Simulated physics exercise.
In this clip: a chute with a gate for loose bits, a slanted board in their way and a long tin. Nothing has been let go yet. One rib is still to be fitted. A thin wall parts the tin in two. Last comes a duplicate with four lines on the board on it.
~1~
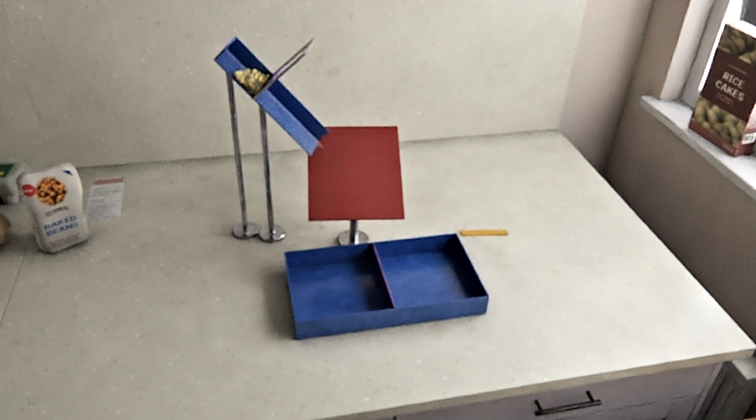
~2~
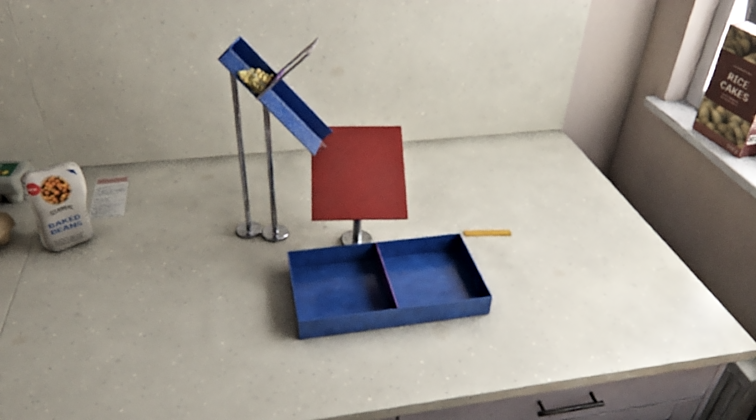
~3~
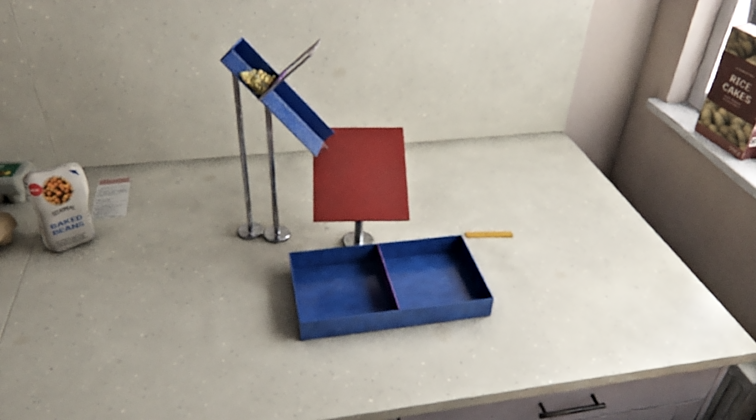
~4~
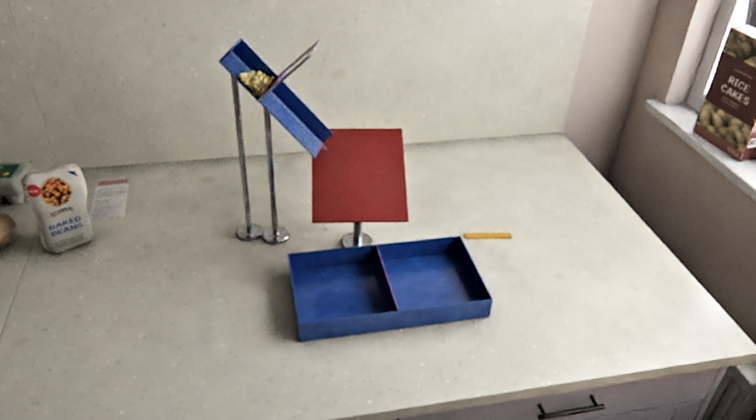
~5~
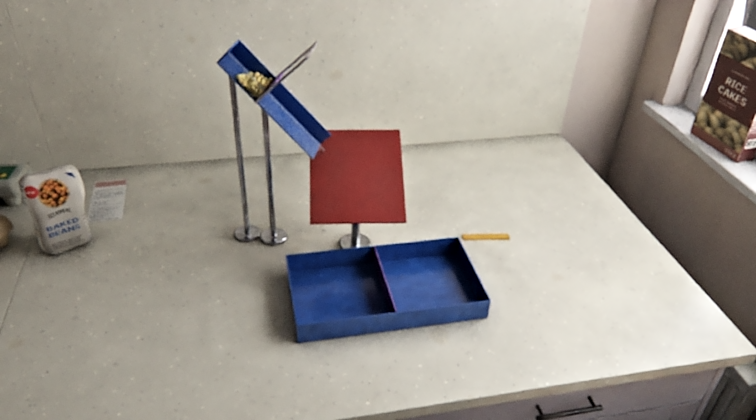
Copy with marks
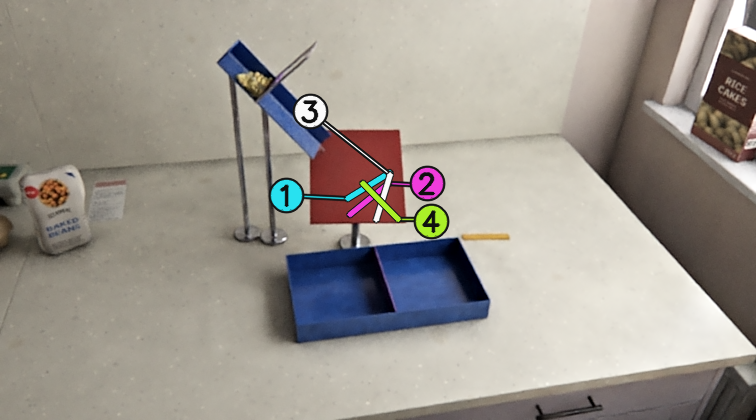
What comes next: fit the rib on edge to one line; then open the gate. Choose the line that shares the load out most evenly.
4 is best.
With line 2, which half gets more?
More lands on the left.
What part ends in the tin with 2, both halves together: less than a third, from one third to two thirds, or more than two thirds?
It is more than two thirds.
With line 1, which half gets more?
Left.
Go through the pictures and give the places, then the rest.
In the first frame, load behind the gate near (256, 78), soya beans; lip of the chute near (315, 148), sloping fairly steeply.
In the second frame, middle of the board near (358, 171), tilted fairly steeply; middle of its low edge near (360, 219); of its high edge near (357, 126).
In the third frame, front corners of the tin near (301, 323) and (494, 298); front end of its middle wall near (400, 310); gate still shut near (279, 79).
In the fourth frame, middle of the load near (260, 80); lip near (319, 150).
In the fifth frame, middle of the load near (258, 81); lip near (317, 151).
On the marked copy, line 1 from (389, 172) to (347, 198); line 2 from (388, 183) to (349, 214); line 3 from (390, 174) to (376, 219); line 4 from (362, 183) to (398, 219).
With 1, of what is caught, all but a few in the left half, a small share in the right.
With 2, of what is caught, all but a few in the left half, a small share in the right.
With 3, of what is caught, all but a few in the left half, a small share in the right.
With 4, of what is caught, close to half in the left half, close to half in the right.
